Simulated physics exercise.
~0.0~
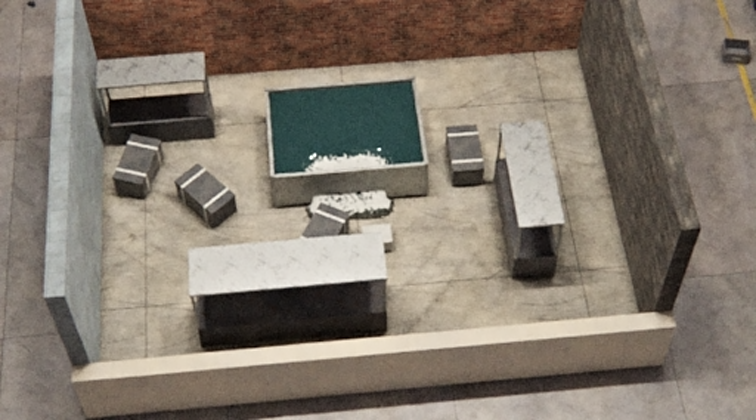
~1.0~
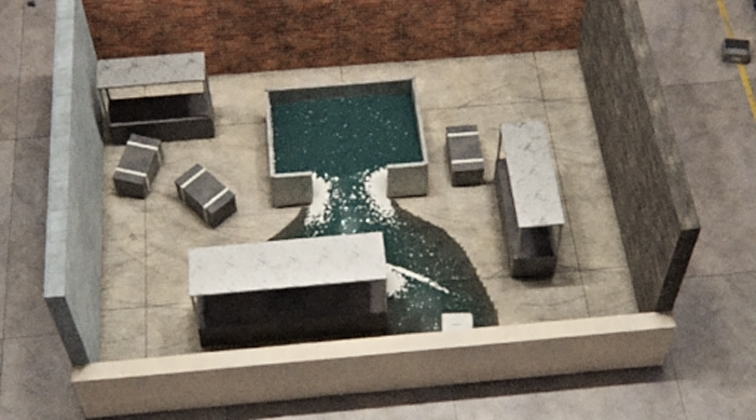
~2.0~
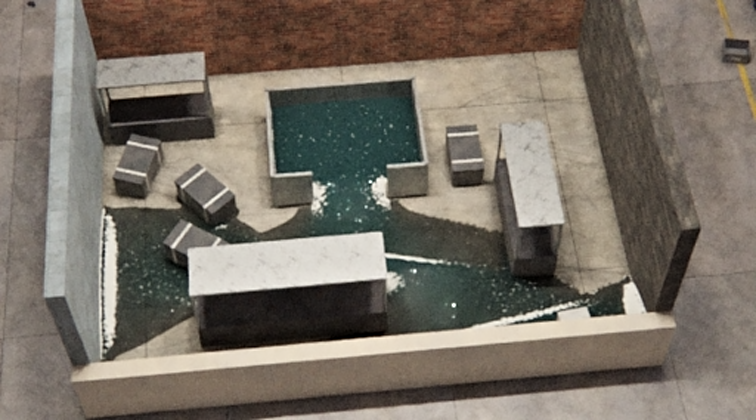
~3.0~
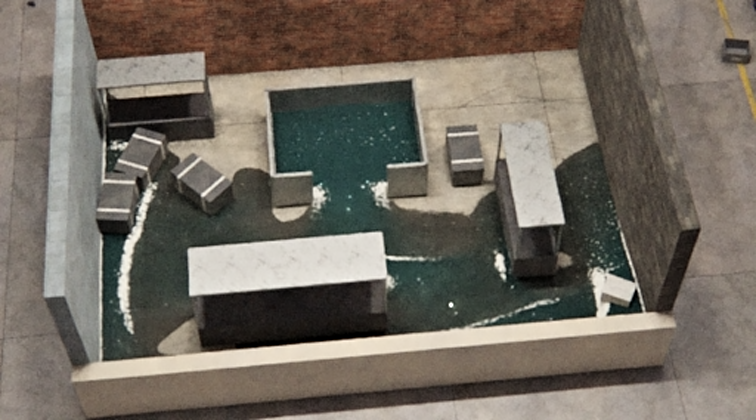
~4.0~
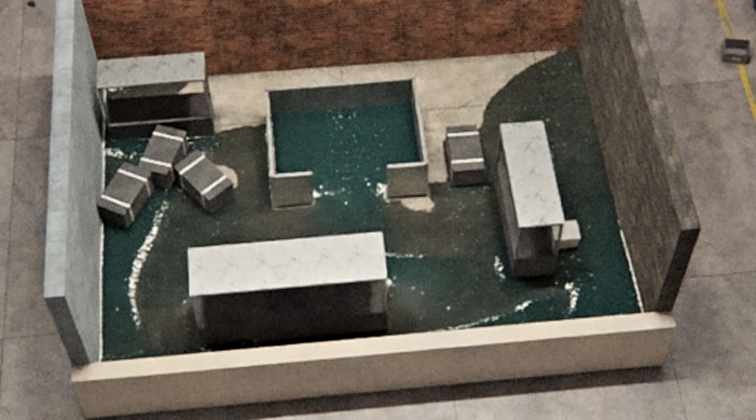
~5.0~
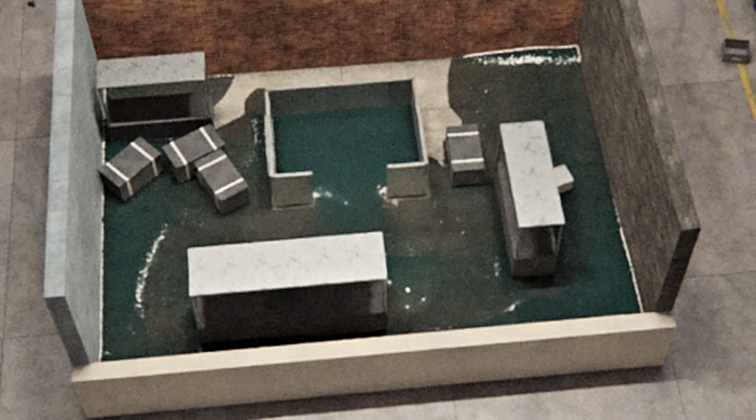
A tank of dark green water stands at the back of a walled warehouse bay, seen from high above, with pale-topped tables around it and grey, white-banded trunks on the floor. Its front wall gives way, and foaming water bursts toward the near side, sweeping a trunk and a small white box along. The water spreads both ways, carrying the trunk left and the box into the right corner. As it creeps toward the back, the box drifts up behind the right table. Finally, the left trunks shift and cluster together in water covering most of the floor.
